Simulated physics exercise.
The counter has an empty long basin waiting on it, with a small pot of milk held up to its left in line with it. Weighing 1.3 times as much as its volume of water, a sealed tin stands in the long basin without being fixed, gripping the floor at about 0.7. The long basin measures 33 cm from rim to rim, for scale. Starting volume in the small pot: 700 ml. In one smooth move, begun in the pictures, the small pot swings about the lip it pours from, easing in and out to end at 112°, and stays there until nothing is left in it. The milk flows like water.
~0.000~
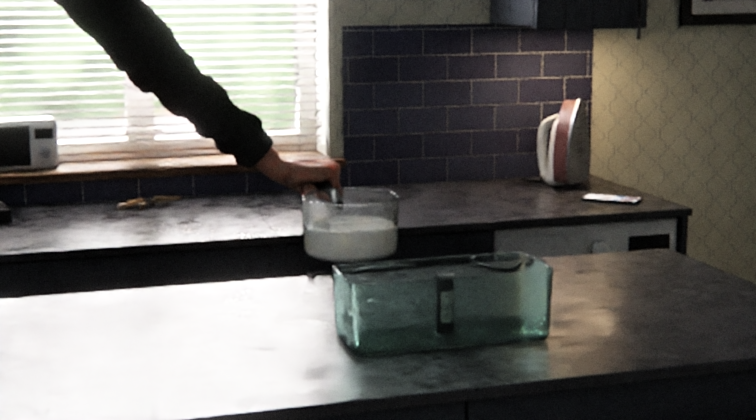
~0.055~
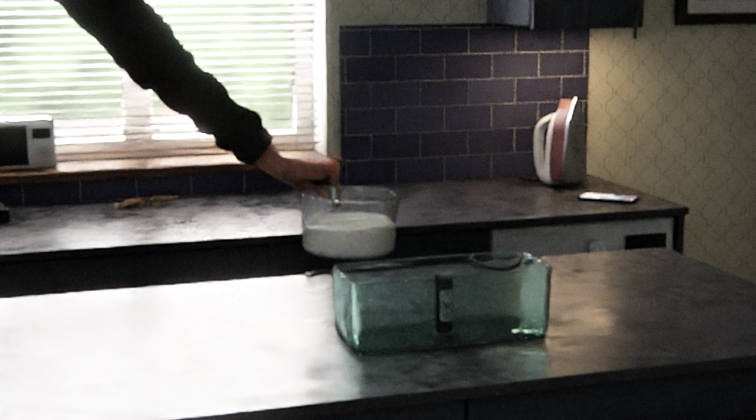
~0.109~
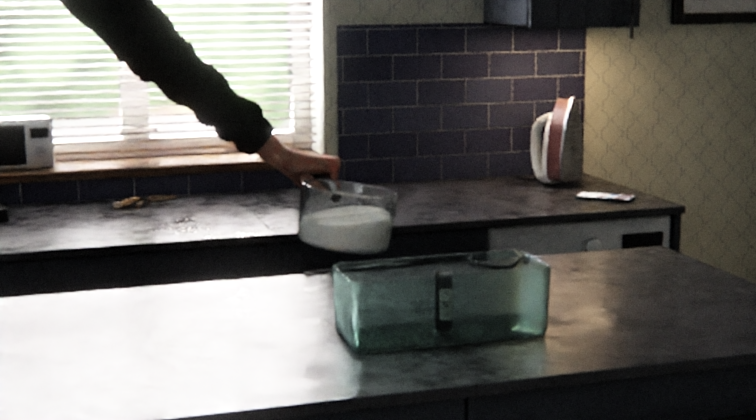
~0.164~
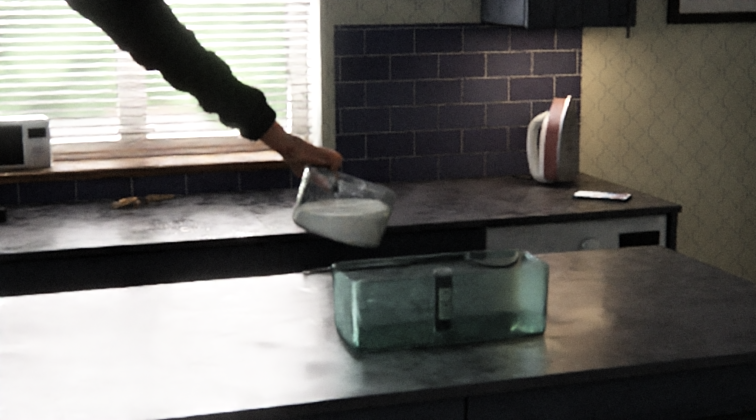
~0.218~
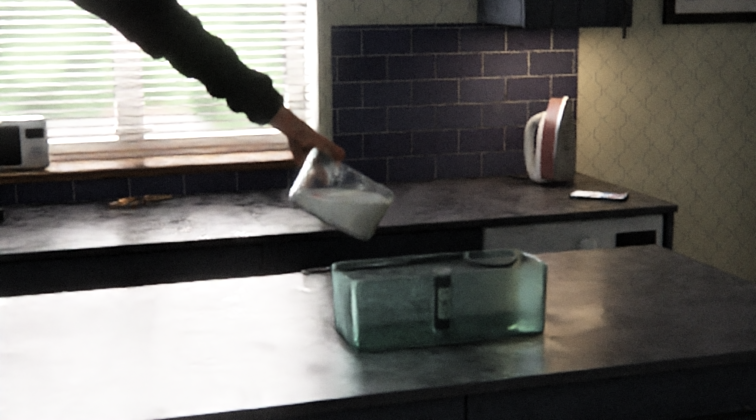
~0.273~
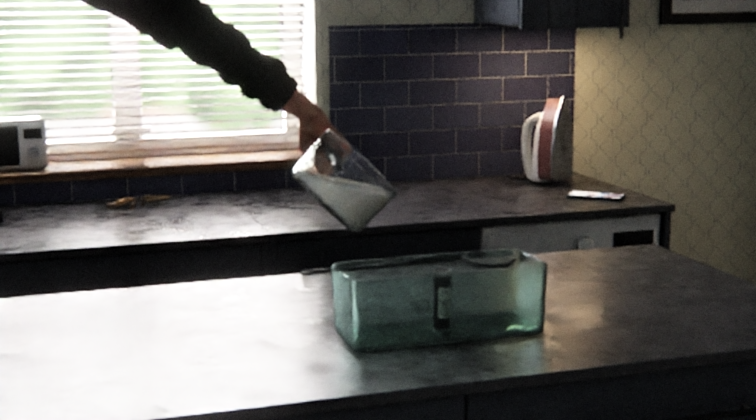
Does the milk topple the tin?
It is not overturned.
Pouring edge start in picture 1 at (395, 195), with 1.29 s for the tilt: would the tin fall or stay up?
Then it stays on its base.
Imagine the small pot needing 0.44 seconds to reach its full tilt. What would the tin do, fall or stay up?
Holds steady.
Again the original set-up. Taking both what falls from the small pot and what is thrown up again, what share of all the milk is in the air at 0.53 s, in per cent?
Some 54 % is the figure.
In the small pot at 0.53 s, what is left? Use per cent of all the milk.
I'd put it near 44 percent.
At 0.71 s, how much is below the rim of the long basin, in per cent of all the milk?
Around 82 in a hundred.
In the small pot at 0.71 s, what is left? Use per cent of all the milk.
About 3 % is still there.
Then, 0.53 s in, the tilt is 106° and 43 per cent is still to pour; the tin stands where it began.
Then, 0.71 s in, the tilt is 112° and 3 per cent is still to pour; the tin stands where it began.
Then, 0.91 s in, the tilt is 112° and 0 per cent is still to pour; the tin stands where it began.
Then, 1.12 s in, the tilt is 112° and 1 per cent is still to pour; the tin stands where it began.
Finally, the tin stands where it began.
